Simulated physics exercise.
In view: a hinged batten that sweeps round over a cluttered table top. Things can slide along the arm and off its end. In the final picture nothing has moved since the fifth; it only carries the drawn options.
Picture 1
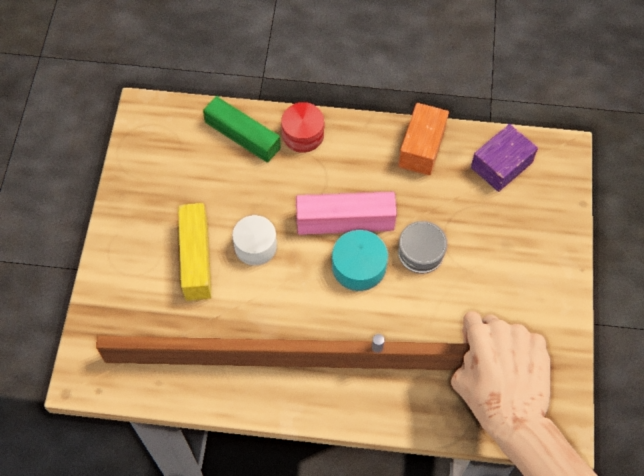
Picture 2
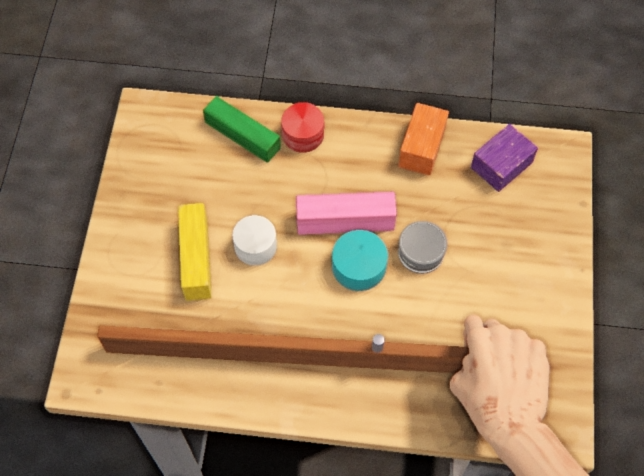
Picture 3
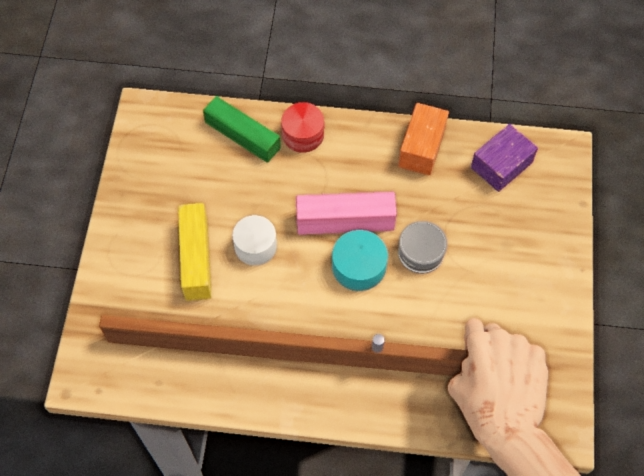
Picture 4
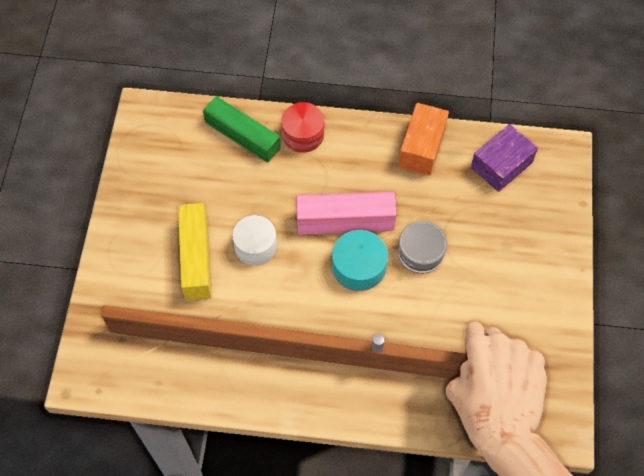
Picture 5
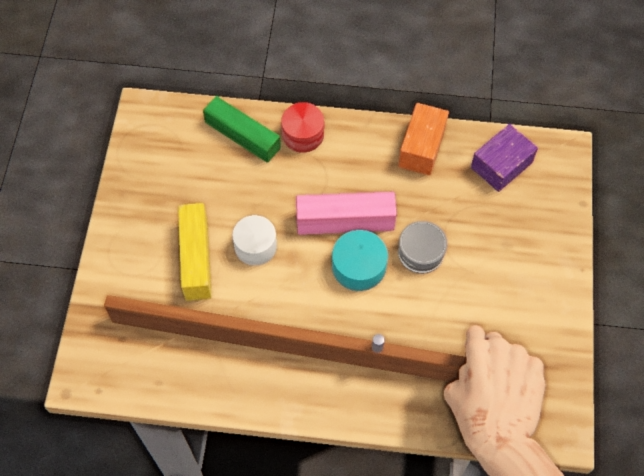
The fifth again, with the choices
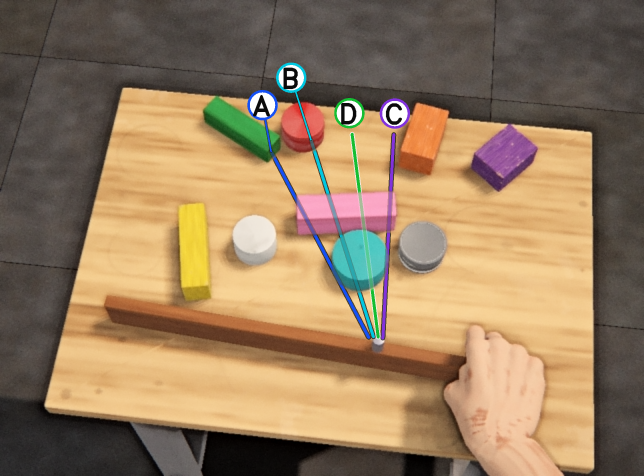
A hand slowly swings the left end of a brown batten upward, toward a yellow bar.
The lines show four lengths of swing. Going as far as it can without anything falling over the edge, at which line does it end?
Nothing falls up to A.
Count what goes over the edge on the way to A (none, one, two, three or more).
The count is none.
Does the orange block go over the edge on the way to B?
By then, no.
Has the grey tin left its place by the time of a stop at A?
No.
On the marked copy, A at (318, 240); B at (340, 234); C at (389, 231); D at (365, 231).
Following A. Soon after the start, arm (253, 280); yellow bar (206, 216); red tin (303, 128).
Later, arm (285, 246); yellow bar (238, 177); pink stick (355, 210).
In the end, arm (315, 229); green stick (279, 106); red tin (329, 112); nothing has fallen.
As for the rest, B drops the green stick and red tin; C drops the green stick and red tin; D drops the green stick and red tin.
